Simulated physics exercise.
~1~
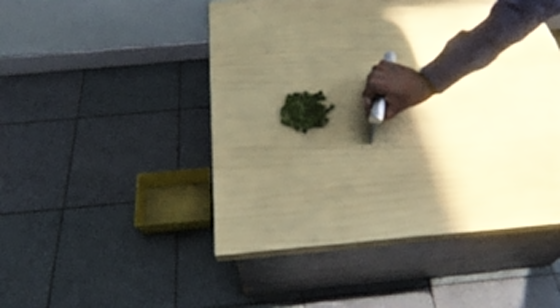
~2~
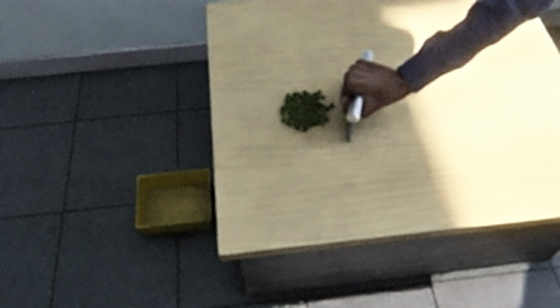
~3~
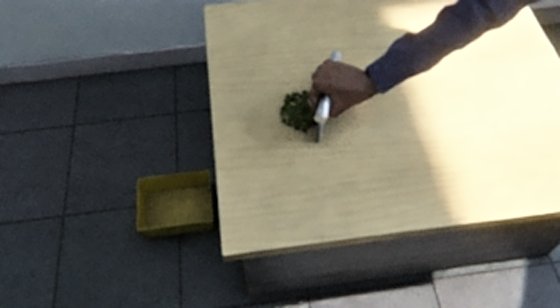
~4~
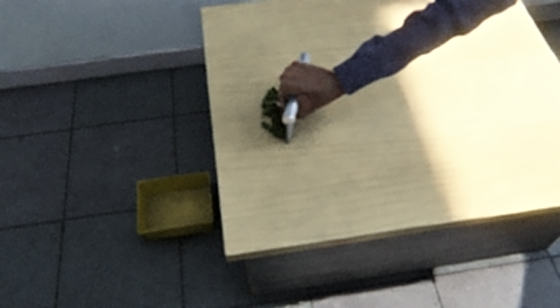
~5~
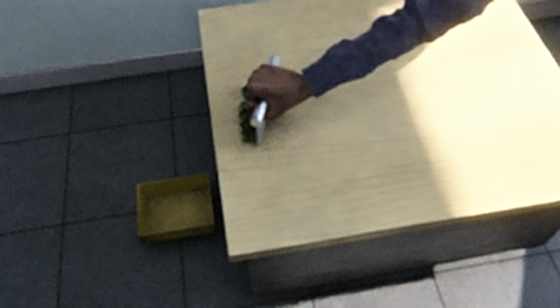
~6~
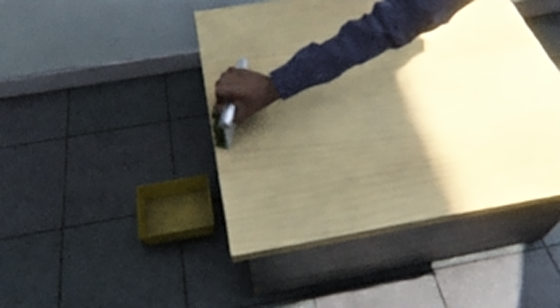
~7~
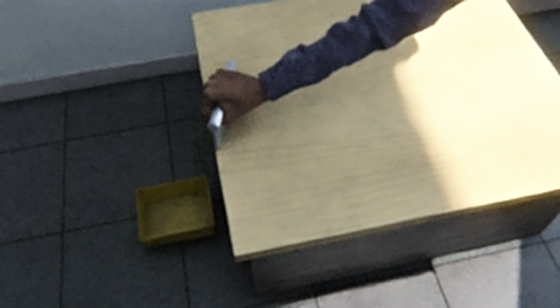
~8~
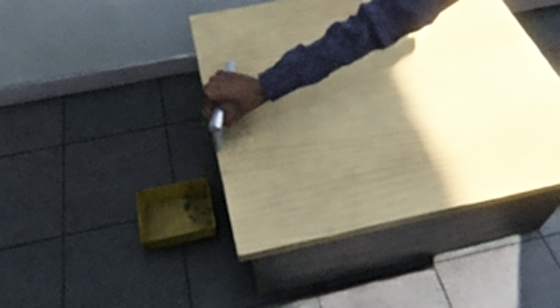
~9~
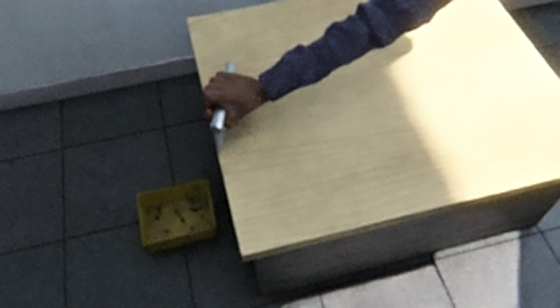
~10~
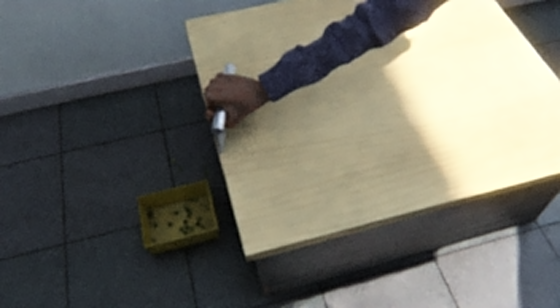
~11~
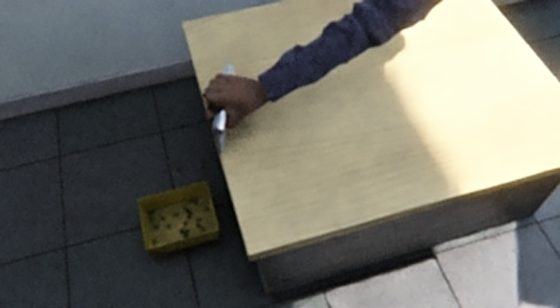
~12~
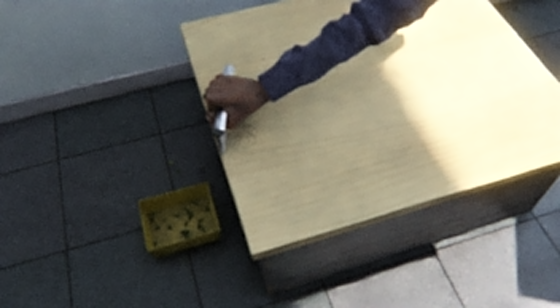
On a pale wooden table above a tiled floor, a hand slid a scraper left, pushing a small heap of green olives to the edge, where it stopped; some dropped into the yellow tin below and lay scattered across its bottom.
